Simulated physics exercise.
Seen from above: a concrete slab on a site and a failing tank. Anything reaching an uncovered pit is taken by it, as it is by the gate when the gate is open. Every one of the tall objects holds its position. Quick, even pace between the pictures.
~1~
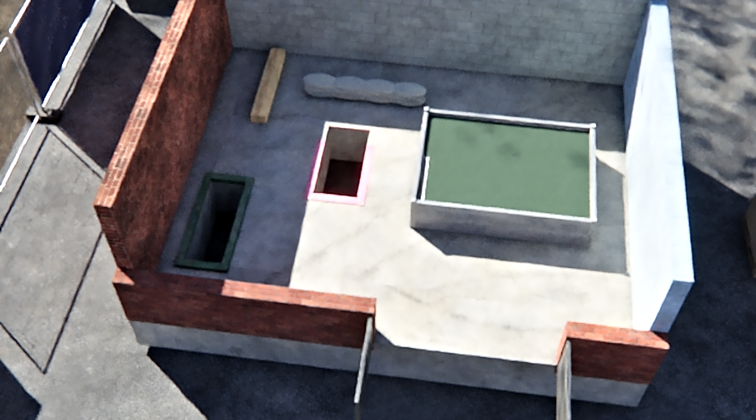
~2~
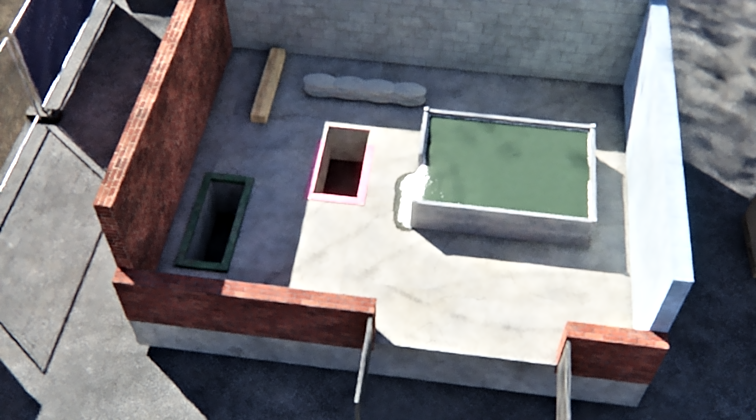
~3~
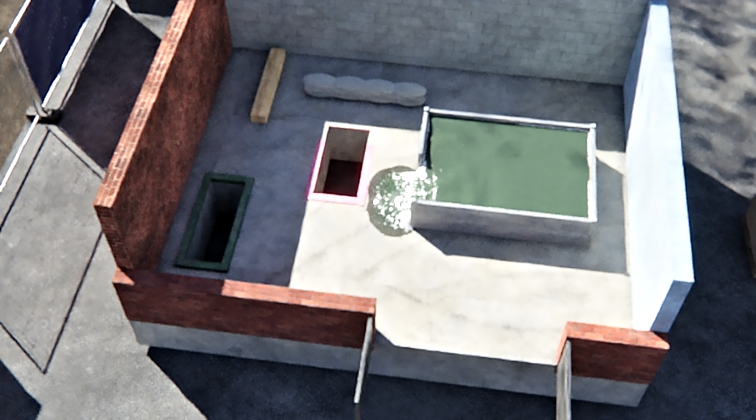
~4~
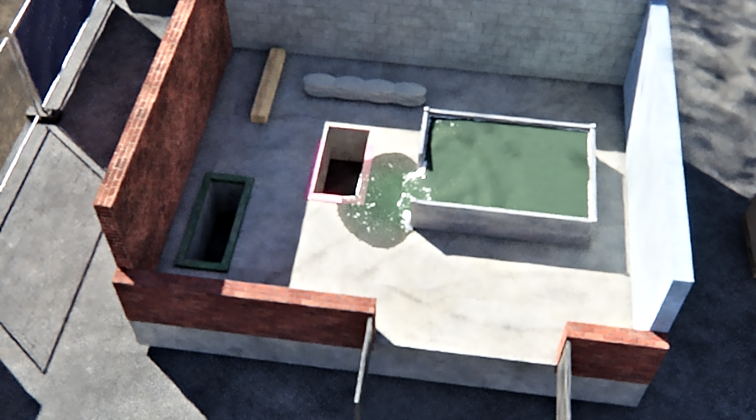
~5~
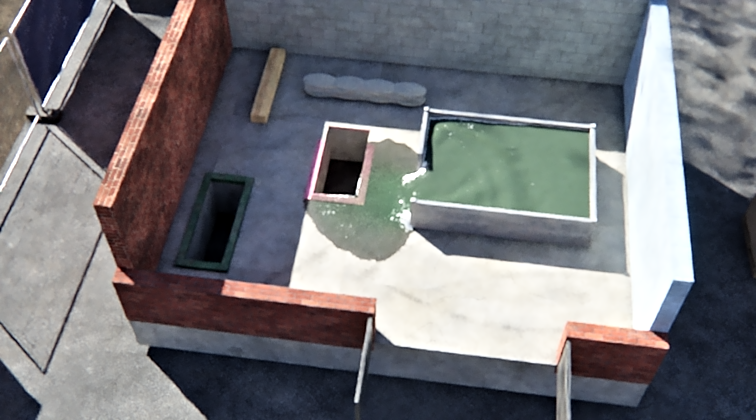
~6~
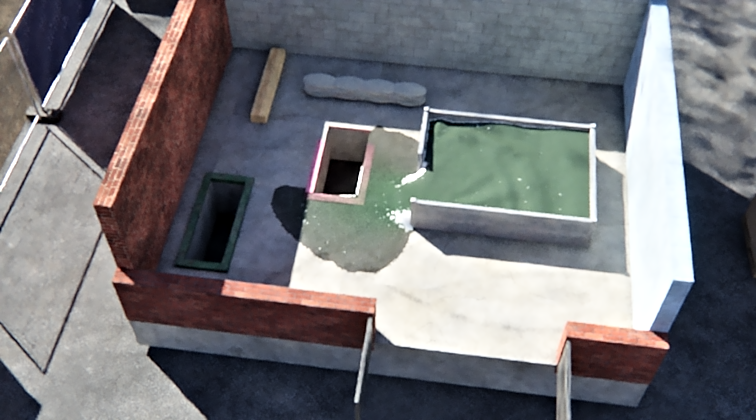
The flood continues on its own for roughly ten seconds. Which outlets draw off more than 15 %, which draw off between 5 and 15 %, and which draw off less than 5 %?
My prediction: The gate will likely win a minor part below five per cent; the pink pit will likely win a major part beyond fifteen per cent; the green pit will likely win a major part beyond fifteen per cent.
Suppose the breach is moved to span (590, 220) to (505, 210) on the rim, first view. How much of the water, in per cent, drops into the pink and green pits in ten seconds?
Lab note - share by pit: Pink 0 %, green 0 %.
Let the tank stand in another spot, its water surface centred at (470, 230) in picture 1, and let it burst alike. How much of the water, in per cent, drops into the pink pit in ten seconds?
Share in the pink pit - 4 in a hundred.
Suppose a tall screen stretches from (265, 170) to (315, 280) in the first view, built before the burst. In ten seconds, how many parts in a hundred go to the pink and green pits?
Shares in percent - pink: 45; green: 0.
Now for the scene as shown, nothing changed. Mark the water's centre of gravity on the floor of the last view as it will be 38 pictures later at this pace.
Somewhere near (417, 202).
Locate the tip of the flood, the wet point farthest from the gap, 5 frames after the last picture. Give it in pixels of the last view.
My pick would be pixel (233, 266).
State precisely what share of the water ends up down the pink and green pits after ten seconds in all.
I reckon close to 36 % and close to 18 % respectively.
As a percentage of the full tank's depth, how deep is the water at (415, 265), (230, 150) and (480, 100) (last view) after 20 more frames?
About 0, 2 and 0 per cent.
A moment on, water covers 15 % of the floor; the gate 0 %, the pink pit 7 %, the green pit 1 %.
Next, water covers 20 % of the floor; the gate 0 %, the pink pit 13 %, the green pit 4 %.
Then, water covers 25 % of the floor; the gate 0 %, the pink pit 20 %, the green pit 8 %.
Later, water covers 35 % of the floor; the gate 0 %, the pink pit 29 %, the green pit 14 %.
In the end, water covers 45 % of the floor; the gate 1 %, the pink pit 36 %, the green pit 17 %.
